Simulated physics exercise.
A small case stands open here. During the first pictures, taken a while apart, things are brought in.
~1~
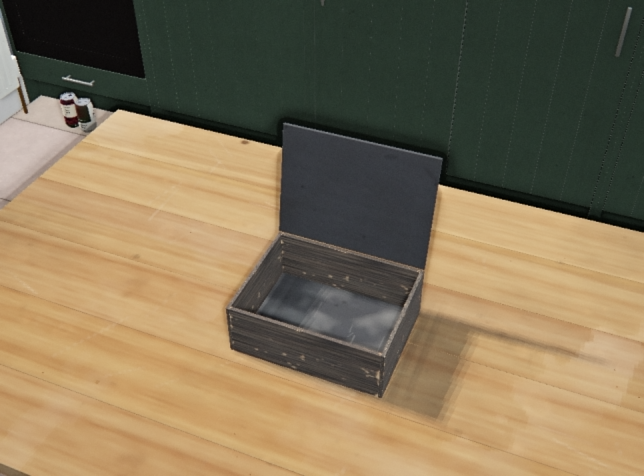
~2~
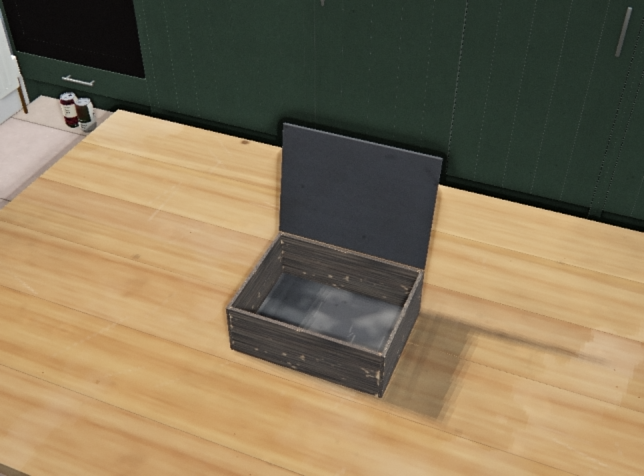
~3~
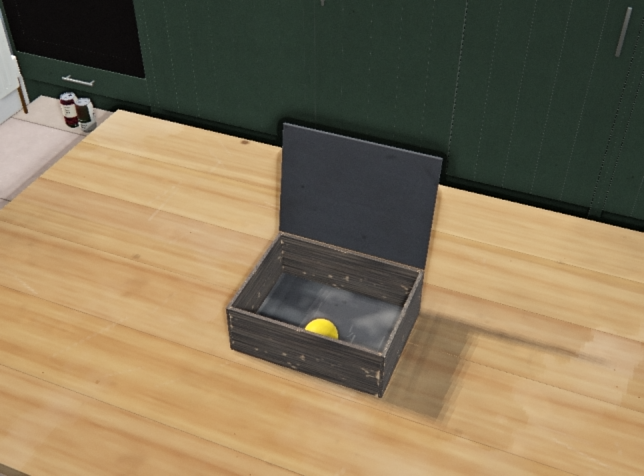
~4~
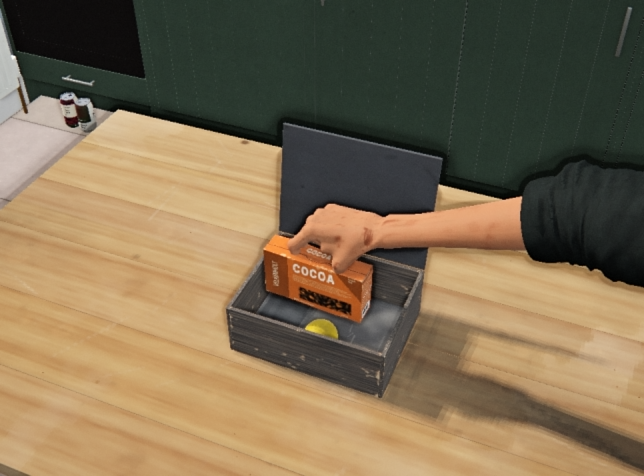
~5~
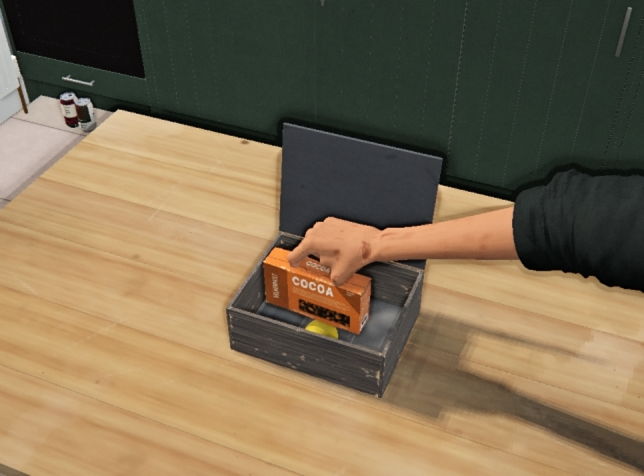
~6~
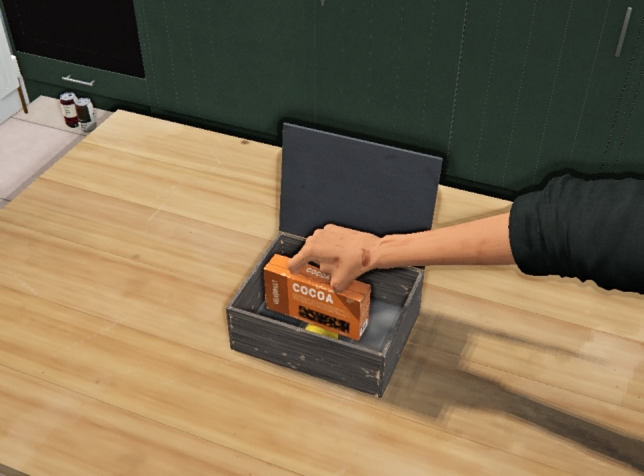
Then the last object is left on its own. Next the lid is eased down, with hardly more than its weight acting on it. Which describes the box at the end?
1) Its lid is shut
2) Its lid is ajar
The answer is 1.
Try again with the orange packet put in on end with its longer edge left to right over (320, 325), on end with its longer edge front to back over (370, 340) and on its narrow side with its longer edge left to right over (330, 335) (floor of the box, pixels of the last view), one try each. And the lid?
Open; open; shut.
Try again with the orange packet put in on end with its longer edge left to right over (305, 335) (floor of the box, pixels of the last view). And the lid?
Result: Lid drops fully.
Then, 0.50 s past the last view, orange packet on its side near (348, 314); yellow lemon displaced a little.
Then, 1.60 s past the last view, lid 60° above the rim; orange packet on its side near (350, 314).
Then, 2.20 s past the last view, lid 19° above the rim; orange packet on its side near (350, 313).
Finally, lid shut; down or leaning hard in the box, orange packet; yellow lemon still in place. Final places as the last picture's camera would see them, orange packet near (350, 314).
